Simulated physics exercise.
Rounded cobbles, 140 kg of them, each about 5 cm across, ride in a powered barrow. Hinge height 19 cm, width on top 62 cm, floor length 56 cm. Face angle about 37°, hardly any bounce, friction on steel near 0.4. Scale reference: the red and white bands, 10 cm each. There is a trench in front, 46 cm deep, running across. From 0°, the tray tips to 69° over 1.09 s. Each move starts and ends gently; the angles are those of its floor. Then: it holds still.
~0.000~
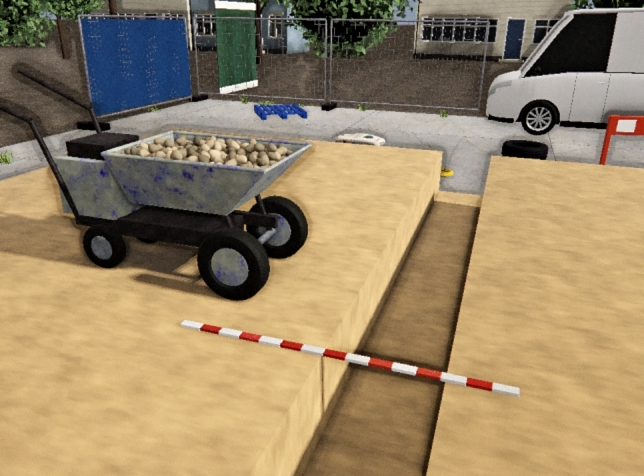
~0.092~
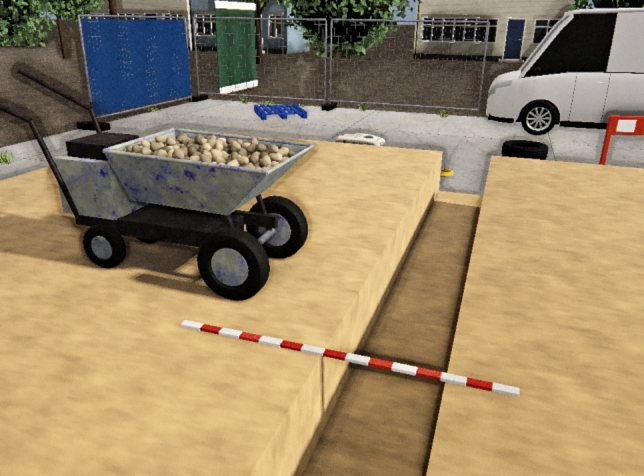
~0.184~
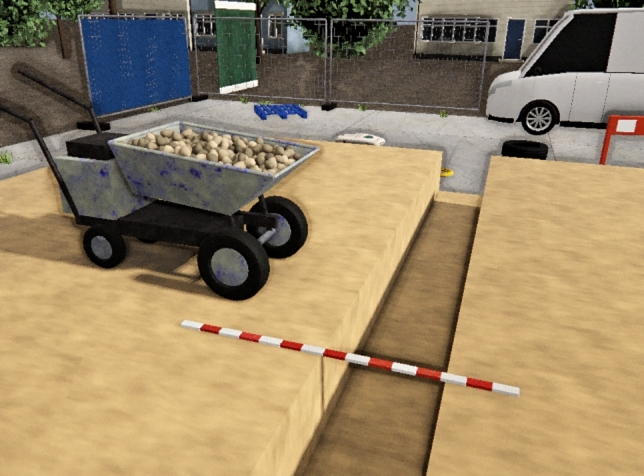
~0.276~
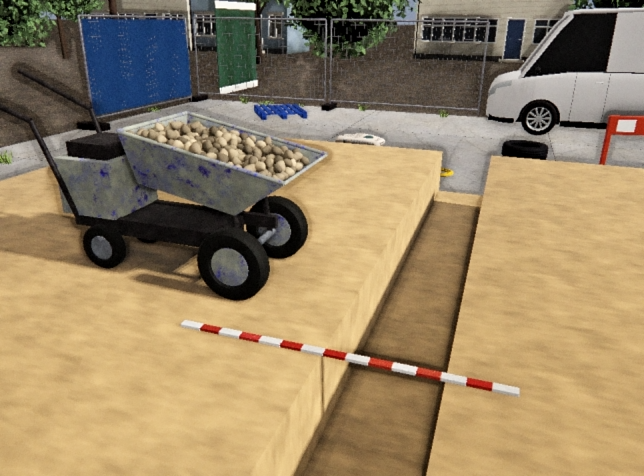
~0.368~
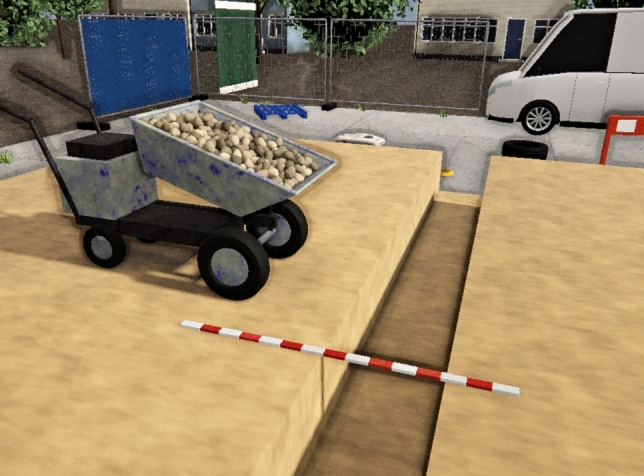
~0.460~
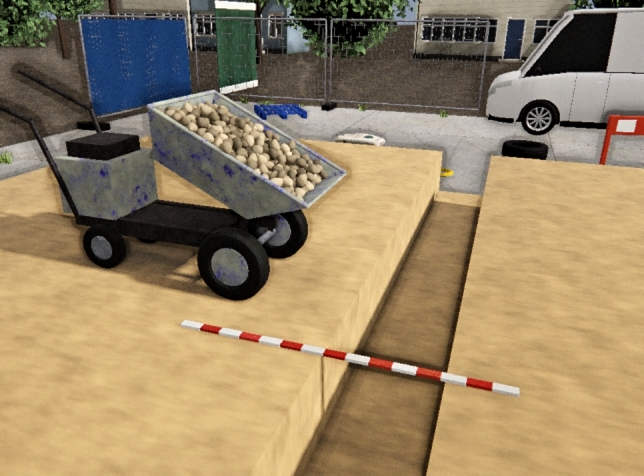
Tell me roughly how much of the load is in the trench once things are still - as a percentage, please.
I would put it at 100 %.
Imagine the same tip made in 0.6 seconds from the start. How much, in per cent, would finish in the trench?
Roughly 100% would finish there.
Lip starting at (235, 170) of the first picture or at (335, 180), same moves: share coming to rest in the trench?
That gives roughly 85 per cent and roughly 60 per cent.
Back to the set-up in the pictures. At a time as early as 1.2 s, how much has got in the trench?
I'd say near 50 per cent at that time.
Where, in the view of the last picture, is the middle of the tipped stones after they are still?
Their middle ends up near (411, 367).
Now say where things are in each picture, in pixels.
The first frame shows lip at (265, 171), floor tilted 0°, highest stones at (228, 146).
In the second frame, the tray is at 1°, its lip at (267, 173); the top of the load is at (214, 143); the stones move at 0.3 m/s on average.
In the third frame, the tray is at 5°, its lip at (274, 177); the top of the load is at (201, 139); the stones move at 0.5 m/s on average.
The fourth frame shows lip at (284, 184), floor tilted 11°, highest stones at (189, 130); the stones move at 0.7 m/s on average.
The fifth frame shows lip at (296, 194), floor tilted 18°, highest stones at (192, 120); the stones move at 0.8 m/s on average.
In the sixth frame, the tray is at 27°, its lip at (308, 207); the top of the load is at (205, 111); the stones move at 0.9 m/s on average.
After 0.8 s the floor is at 58°; 99 % in the tray, 1 % in the trench; the foremost stones are at (356, 250).
After 1.2 s the floor is at 69°; 50 % in the tray, 50 % in the trench; the foremost stones are at (443, 363).
After 1.5 s the floor is at 69°; 15 % in the tray, 85 % in the trench; the foremost stones are at (450, 375).
After 3.5 s the floor is at 69°; 0 % in the tray, 100 % in the trench; the foremost stones are at (450, 365).
